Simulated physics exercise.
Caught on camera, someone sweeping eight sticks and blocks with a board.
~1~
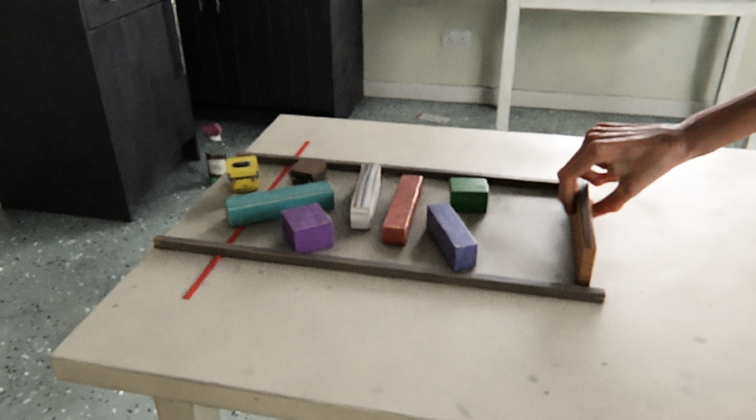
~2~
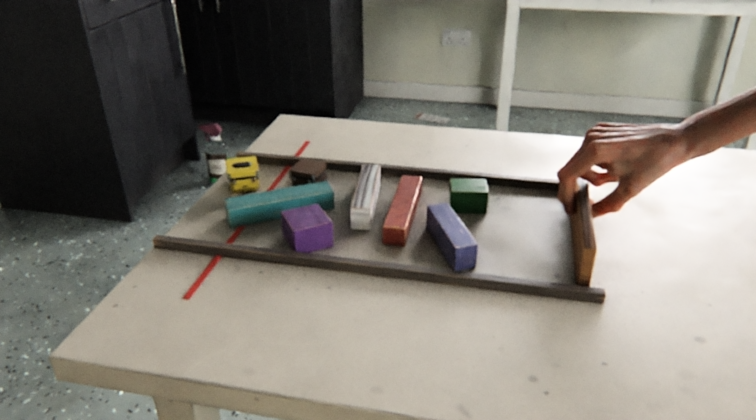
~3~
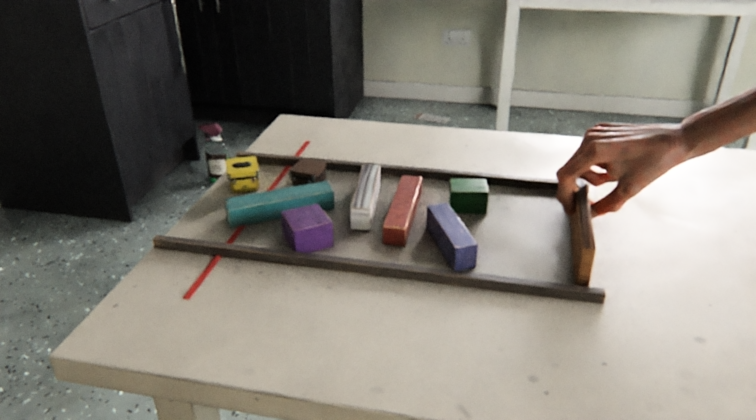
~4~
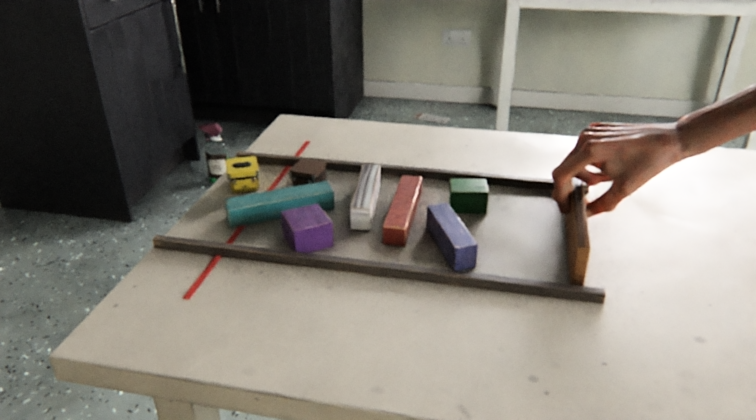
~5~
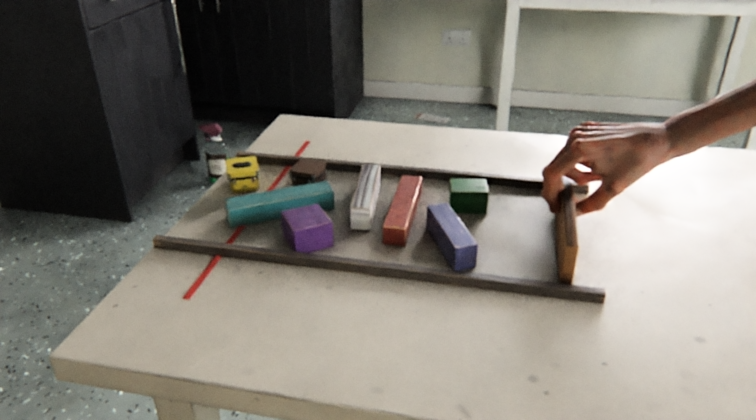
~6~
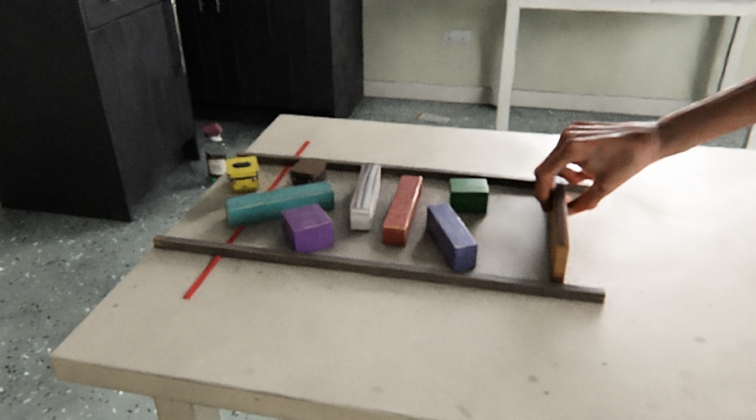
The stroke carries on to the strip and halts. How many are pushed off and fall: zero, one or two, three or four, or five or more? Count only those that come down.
In the end the number that fall off is three or four.
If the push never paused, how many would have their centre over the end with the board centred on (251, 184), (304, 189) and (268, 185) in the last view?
In that order 4, 1 and 3.
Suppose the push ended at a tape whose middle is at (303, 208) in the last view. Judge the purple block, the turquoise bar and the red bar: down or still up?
The purple block is kept, the turquoise bar does not fall, the red bar is kept.
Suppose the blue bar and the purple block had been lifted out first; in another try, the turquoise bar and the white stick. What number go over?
Fallen: 2, and 1 in the other try.
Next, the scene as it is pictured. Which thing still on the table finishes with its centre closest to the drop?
The white stick.
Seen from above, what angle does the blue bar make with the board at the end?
About 0°.
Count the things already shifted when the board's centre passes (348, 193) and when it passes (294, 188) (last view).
First 8, then 8.
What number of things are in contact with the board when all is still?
That makes 2.
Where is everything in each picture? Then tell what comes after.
Yellow case (243, 175); turquoise bar (280, 204); brown case (309, 175); board (581, 216); tape (260, 203), in the first frame.
Turquoise bar (280, 204); white stick (366, 195), in the second frame.
Brown case (309, 175); board (580, 216), in the third frame.
Yellow case (243, 175); green block (468, 196), in the fourth frame.
Turquoise bar (280, 204); blue bar (451, 235), in the fifth frame.
Yellow case (243, 175); turquoise bar (280, 204); brown case (309, 175); board (557, 214); tape (260, 203), in the sixth frame.
Early on, none off yet; yellow case at rest near (243, 175); turquoise bar at rest near (280, 204); brown case at rest near (309, 175).
Finally, the number that fall off is three or four; lost, brown case, turquoise bar and yellow case.
